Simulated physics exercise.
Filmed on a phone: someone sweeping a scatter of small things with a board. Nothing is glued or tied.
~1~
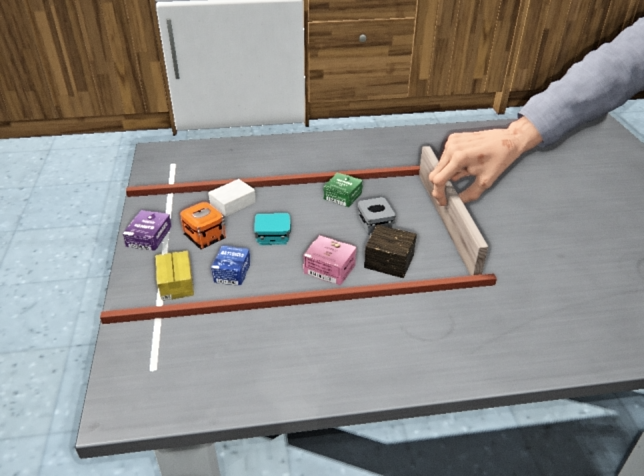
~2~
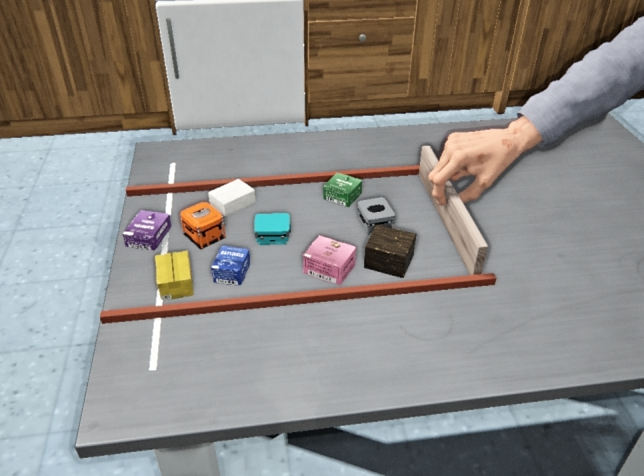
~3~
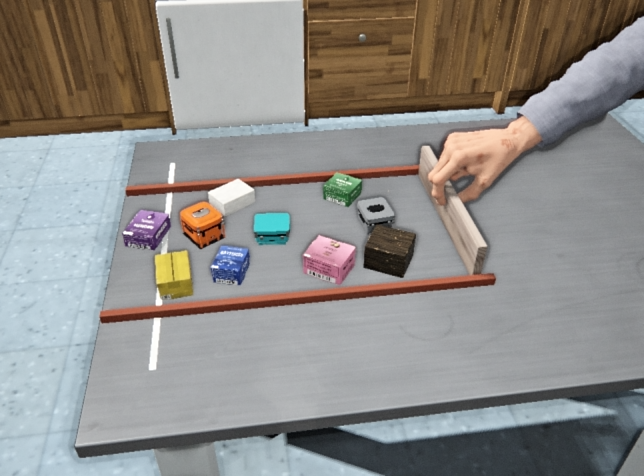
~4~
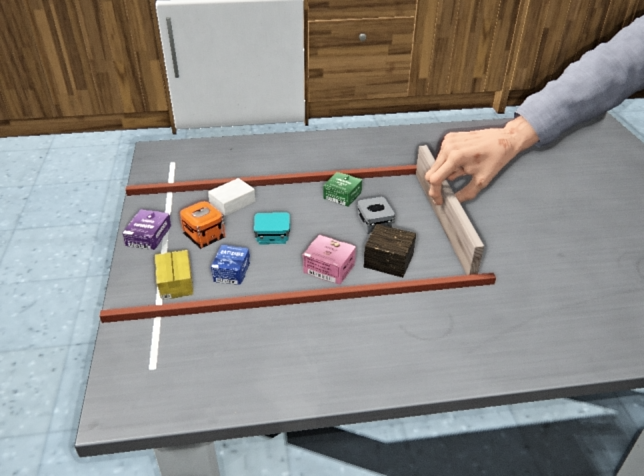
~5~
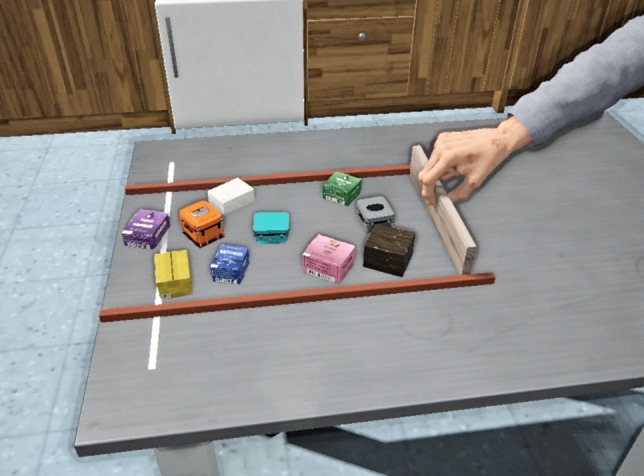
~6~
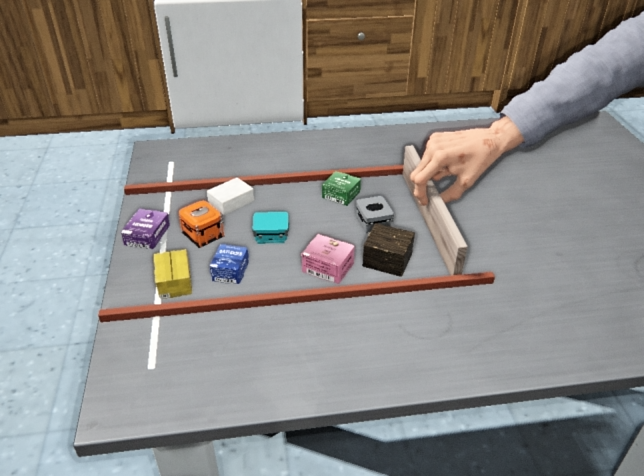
A hand sliding a wooden board slightly left between red rails on a grey table, the scattered colourful boxes staying still.
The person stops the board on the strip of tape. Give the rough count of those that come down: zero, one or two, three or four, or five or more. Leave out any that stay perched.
As it turns out, the number that fall off is five or more.
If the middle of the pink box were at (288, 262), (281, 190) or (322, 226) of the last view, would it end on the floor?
Place by place, it goes over; goes over; is kept.
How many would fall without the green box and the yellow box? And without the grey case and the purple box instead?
It would be 3 and 3.
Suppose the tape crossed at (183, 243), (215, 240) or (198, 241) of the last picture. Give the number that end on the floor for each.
In that order 3, 2 and 3.
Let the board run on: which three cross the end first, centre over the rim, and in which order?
Earliest first: The yellow box, the purple box, the blue box.
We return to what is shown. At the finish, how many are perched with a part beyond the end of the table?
Overhanging: 2.
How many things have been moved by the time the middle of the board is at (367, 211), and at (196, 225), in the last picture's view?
4 and 10.
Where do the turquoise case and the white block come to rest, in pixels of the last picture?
First (114, 246), then (120, 197).
Early on, none off yet; purple box at rest near (146, 229); yellow box at rest near (173, 274); orange case at rest near (201, 223).
A while later, none off yet; purple box at rest near (146, 229); yellow box travelled a little near (147, 276); orange case moving near (192, 223).
Further along, one off so far; purple box leaning well over near (101, 229); yellow box in the air near (78, 354); orange case travelled well along near (130, 222).
Finally, the number that fall off is five or more; lost, pink box, blue box, orange case, yellow box and purple box.
